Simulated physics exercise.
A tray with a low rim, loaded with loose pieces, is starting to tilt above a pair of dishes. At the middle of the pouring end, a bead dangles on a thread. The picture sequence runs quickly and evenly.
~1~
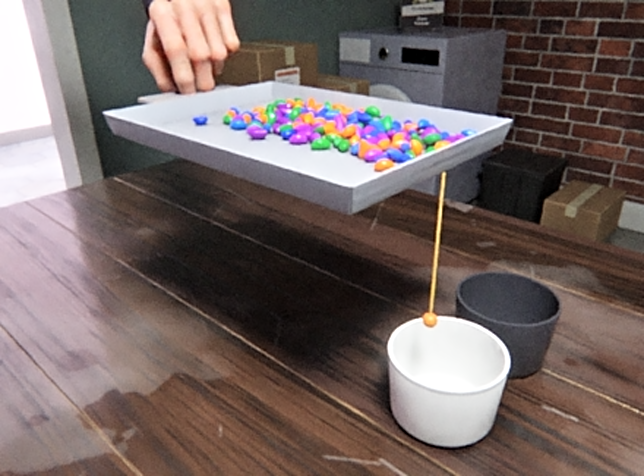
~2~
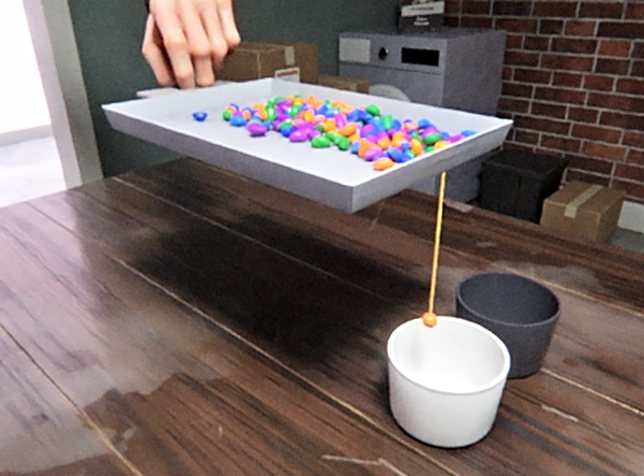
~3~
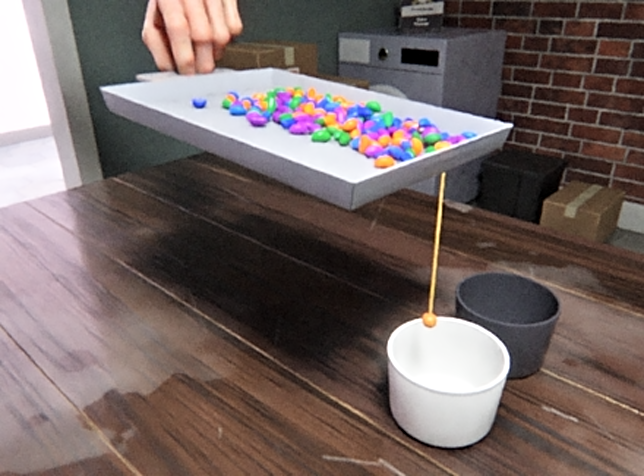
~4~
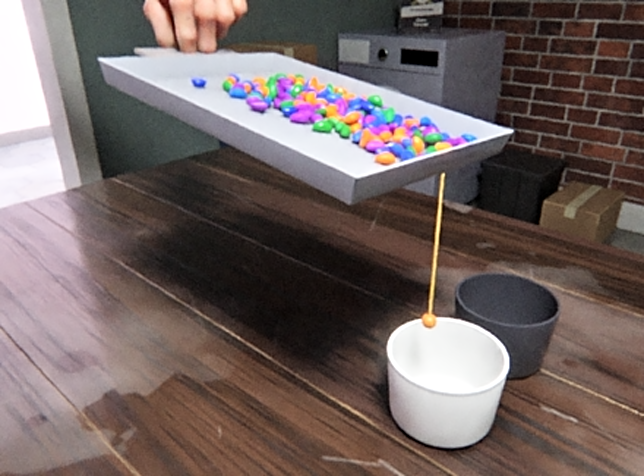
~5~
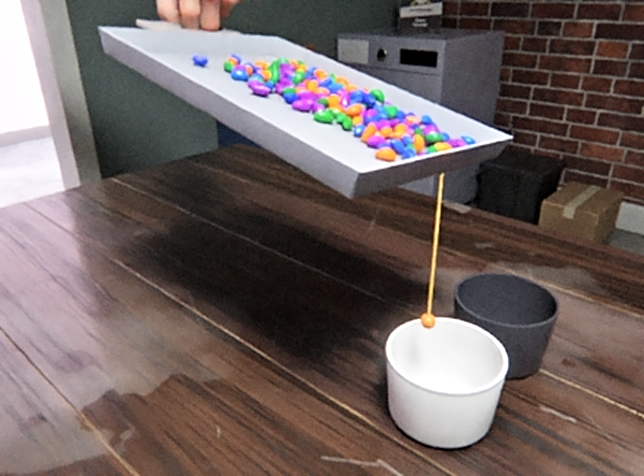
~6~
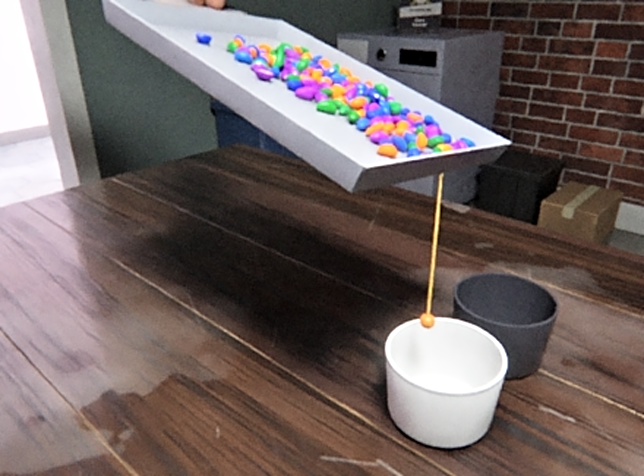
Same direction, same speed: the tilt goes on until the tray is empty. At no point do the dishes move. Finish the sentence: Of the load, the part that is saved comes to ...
More than half of it.
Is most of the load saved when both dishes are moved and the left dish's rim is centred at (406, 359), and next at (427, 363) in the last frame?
One: Most of it. Two: More than half.
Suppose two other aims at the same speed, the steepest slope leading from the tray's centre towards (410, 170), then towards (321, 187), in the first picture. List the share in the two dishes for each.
The share is 20 per cent in the first and 0 per cent in the second.
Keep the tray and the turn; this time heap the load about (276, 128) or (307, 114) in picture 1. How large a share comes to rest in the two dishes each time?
It comes to about 80 per cent the first time and about 80 per cent the second.
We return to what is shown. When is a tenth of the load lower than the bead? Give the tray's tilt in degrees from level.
That happens at close to 100 degrees.
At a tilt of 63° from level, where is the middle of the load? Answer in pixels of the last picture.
The middle of the load sits near (432, 83).
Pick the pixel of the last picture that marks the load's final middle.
Roughly at pixel (496, 347).
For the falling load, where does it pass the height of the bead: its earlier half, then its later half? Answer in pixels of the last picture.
Roughly (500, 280) first, then roughly (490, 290).
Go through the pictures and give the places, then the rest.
The first frame shows corners of the pouring end (351, 183) and (505, 120), level; middle of the load (334, 126), jelly beans; left dish (497, 402); right dish (552, 338); bead on its thread (430, 321).
The second frame shows corners of the pouring end (351, 182) and (505, 121), level; middle of the load (334, 124).
The third frame shows corners of the pouring end (353, 178) and (505, 125), tipped barely, lowest at the right corner; middle of the load (334, 118).
The fourth frame shows corners of the pouring end (356, 173) and (506, 130), tipped a little, lowest at the right corner; middle of the load (335, 110).
The fifth frame shows corners of the pouring end (360, 167) and (505, 135), tipped a little, lowest at the right corner; middle of the load (337, 100).
The sixth frame shows corners of the pouring end (364, 162) and (504, 140), tipped clearly, lowest at the right corner; middle of the load (340, 91); left dish (495, 403); right dish (549, 339).
Just after the last frame, tray tipped steeply; almost all on the tray; just a few in the air.
A moment on, tray tipped past a quarter turn; roughly half on the tray; just a few in the left dish; about a tenth in the right dish; just a few outside both; roughly a third in the air.
Further on, tray tipped past a quarter turn; about a tenth in the left dish; roughly two thirds in the right dish; roughly a quarter outside both.
When it is over, tray tipped past a quarter turn; about a tenth in the left dish; roughly two thirds in the right dish; roughly a quarter outside both.
